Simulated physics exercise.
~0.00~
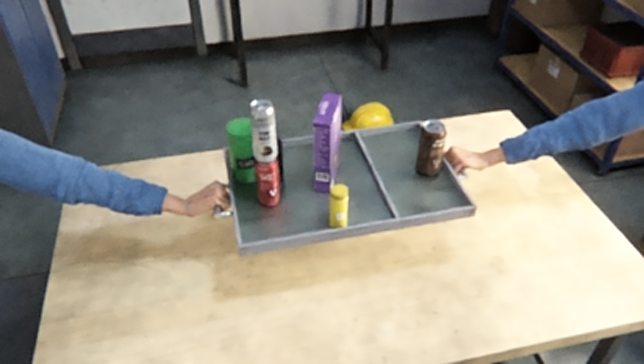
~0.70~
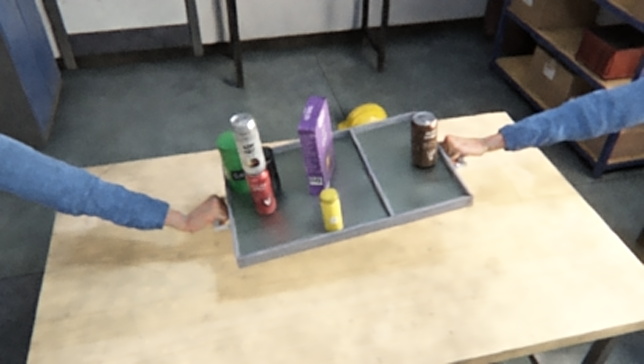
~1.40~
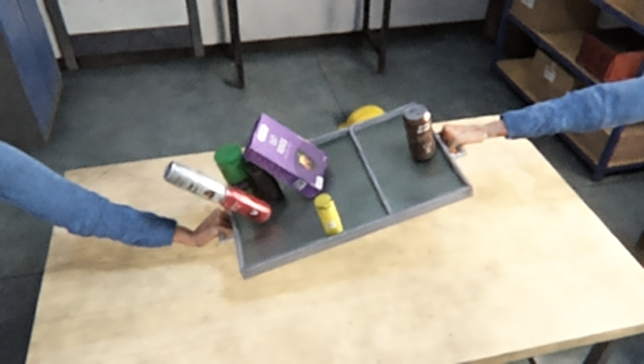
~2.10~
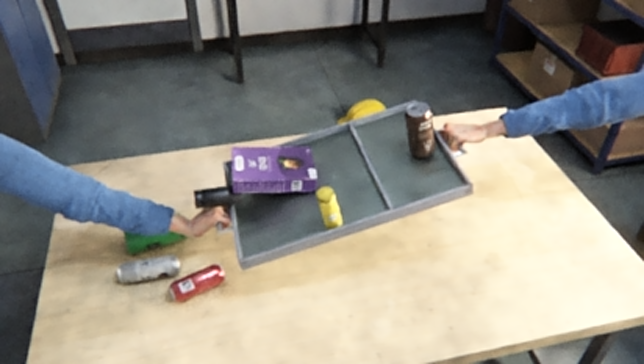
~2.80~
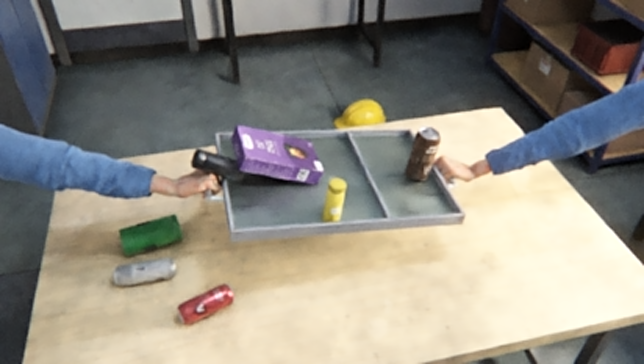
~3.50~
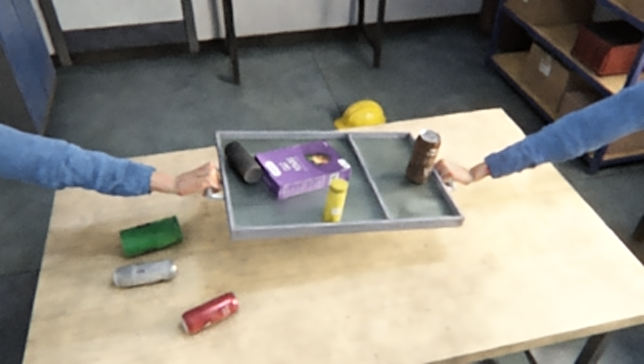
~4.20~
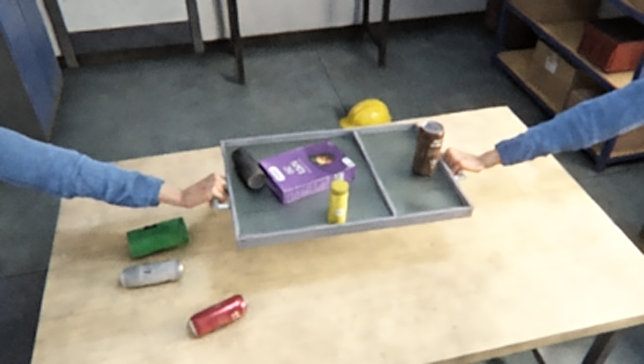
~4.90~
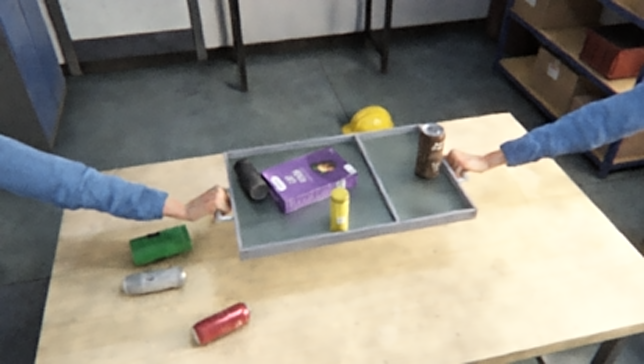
To begin with, two hands hold a gray divided tray above a wooden table, with a white can stacked on a red one beside a green jar, a dark shaker, a purple packet, a yellow shaker and a brown can. The left side dips, and the left-hand group leans and topples. The white can, red can and green jar end up on the table, while the packet falls over and the dark shaker pokes past the left rim. The tray then tips back rightward, and the dark shaker drops inside. Finally it levels, the packet and dark shaker lying down, the yellow shaker and brown can still standing.
